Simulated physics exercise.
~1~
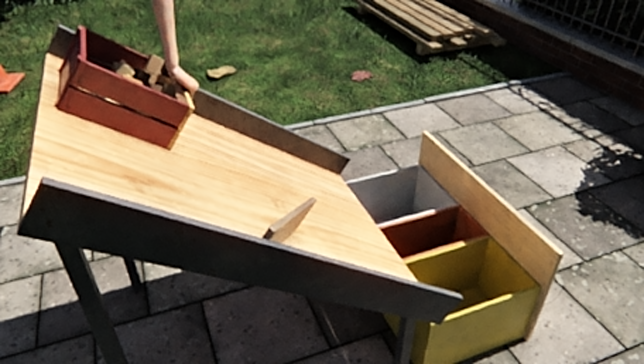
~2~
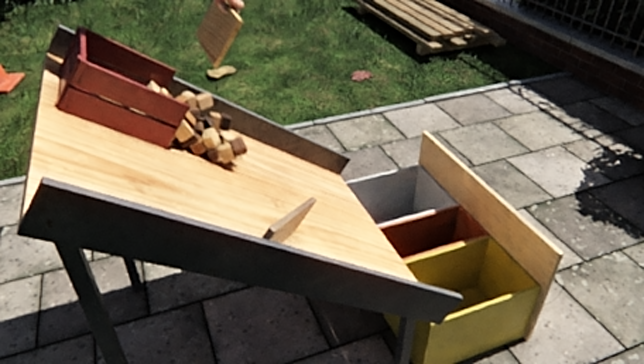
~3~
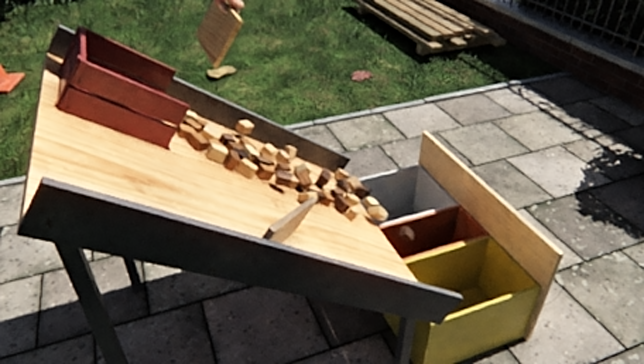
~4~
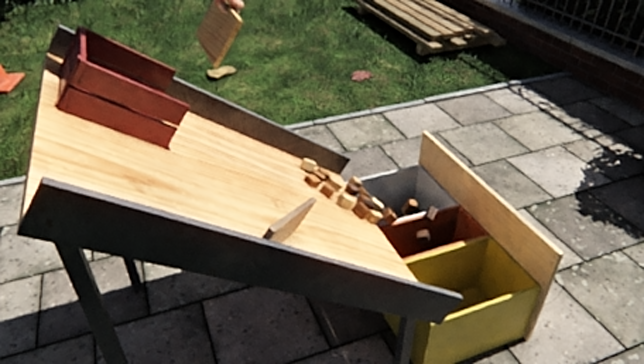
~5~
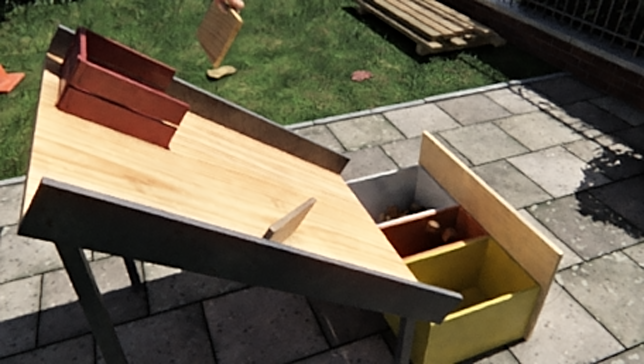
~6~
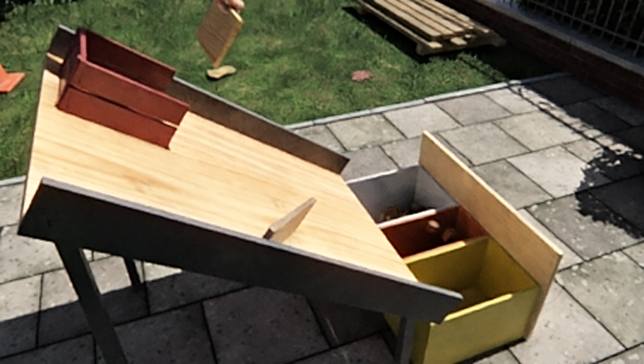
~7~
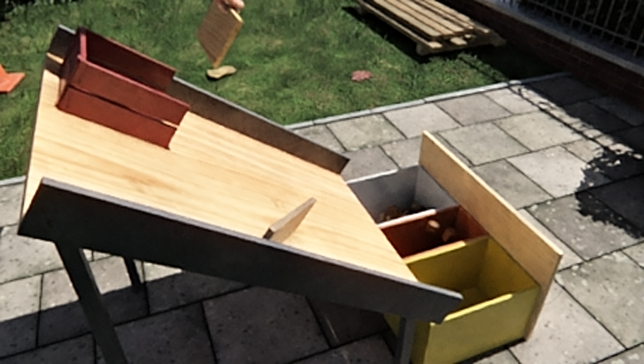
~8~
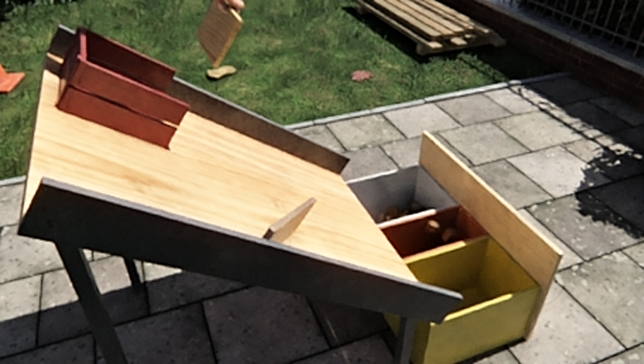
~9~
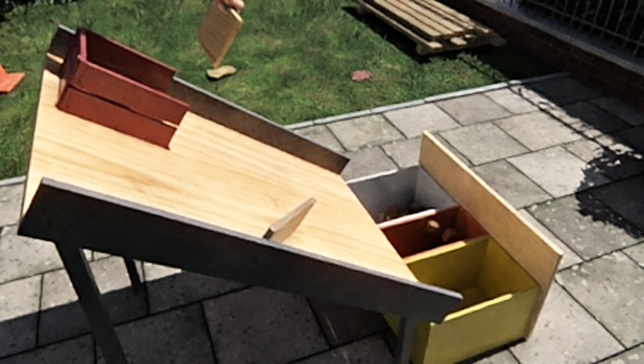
On a sunlit stone patio beside a lawn, a sloping wooden table leads down to three open bins, one whitish, one reddish orange and one yellow. A hand reaches to the reddish pen at the upper left, which holds a heap of small wooden blocks. The gate lifts away, held above the grass, and the blocks spill out. They tumble down to the right in a long, loose stream, passing behind a small angled board. The last ones drop into the white and orange bins, leaving the slope bare and the nearest yellow bin apparently empty.
